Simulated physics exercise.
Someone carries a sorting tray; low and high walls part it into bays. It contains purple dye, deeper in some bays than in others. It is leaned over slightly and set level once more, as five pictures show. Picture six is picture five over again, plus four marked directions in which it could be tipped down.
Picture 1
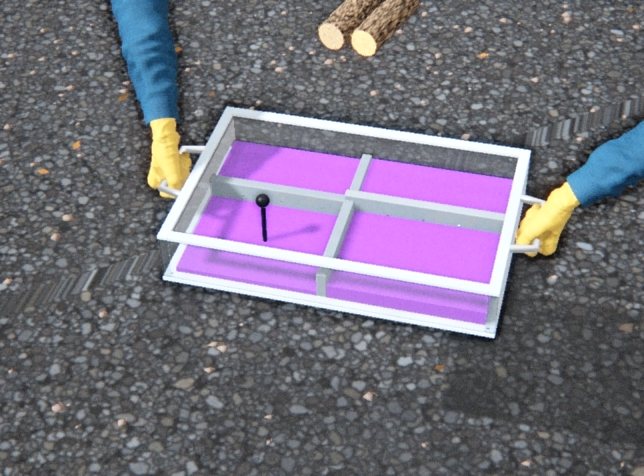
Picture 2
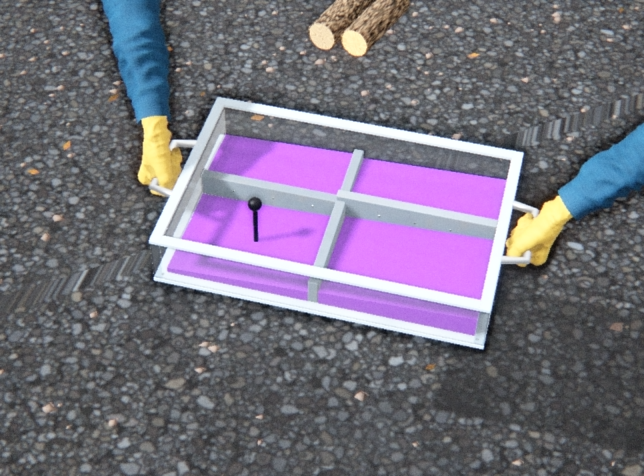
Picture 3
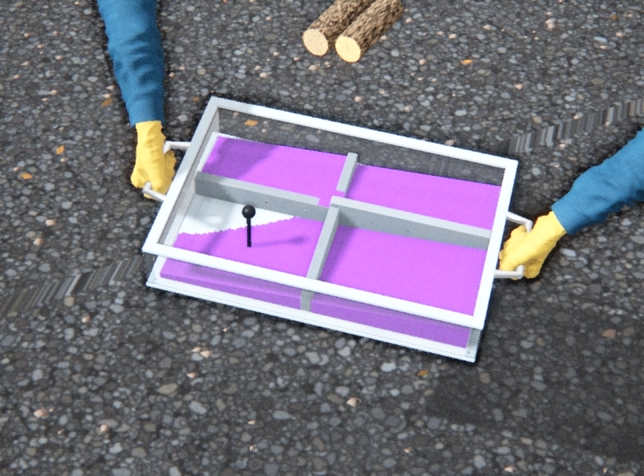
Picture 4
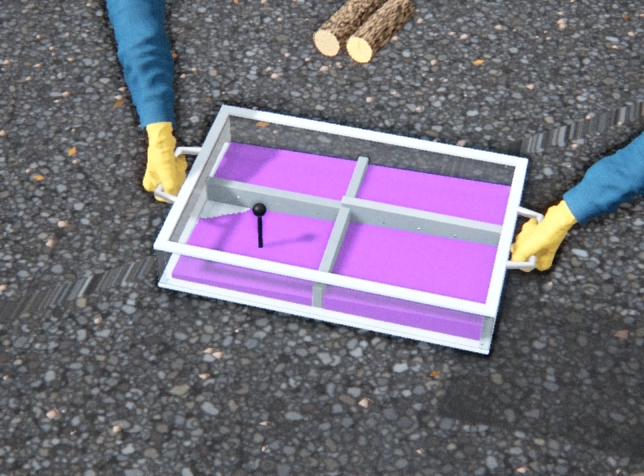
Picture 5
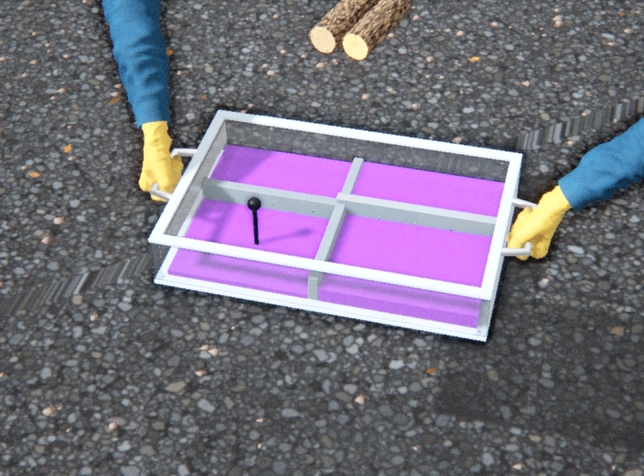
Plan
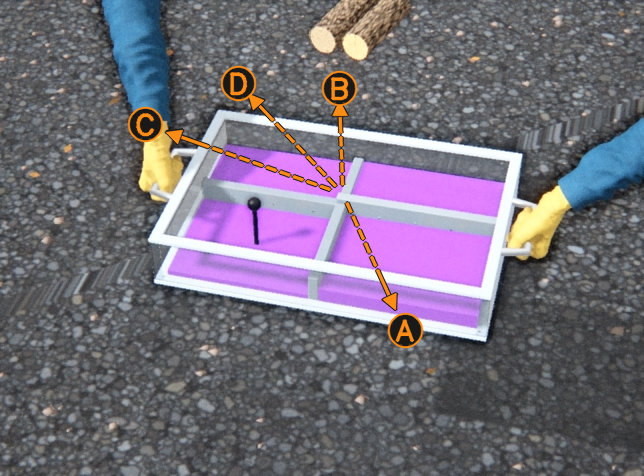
A tray of purple dye, held by two gloved hands, tilted down toward the front right, baring a pale patch of floor near the black peg, then was brought back level as dye covered it.
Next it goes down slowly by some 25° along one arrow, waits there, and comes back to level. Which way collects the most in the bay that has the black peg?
C beats the others.
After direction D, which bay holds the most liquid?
It is the back left one.
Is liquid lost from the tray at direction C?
Yes.
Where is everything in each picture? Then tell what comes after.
The tray is level; deepest in the back right bay, at (434, 192), shallowest in the front left; black peg at (263, 201).
Tipped about 6° down to the front right; no wall is crossed.
Tipped about 9° down to the front right; liquid runs over two walls; black peg at (249, 212).
Tipped about 5° down to the front right; no wall is crossed.
The tray is level; deepest in the back right bay, at (426, 195), shallowest in the front left; black peg at (254, 204).
On the marked copy, A ends at (393, 304); B ends at (339, 106); C ends at (171, 133); D ends at (252, 98).
With A, about 9 % of the liquid ends in the peg's bay; about 32 % goes over the rim.
With B, about 9 % of the liquid ends in the peg's bay; about 16 % goes over the rim.
With C, about 28 % of the liquid ends in the peg's bay; about 32 % goes over the rim.
With D, about 7 % of the liquid ends in the peg's bay; about 51 % goes over the rim.
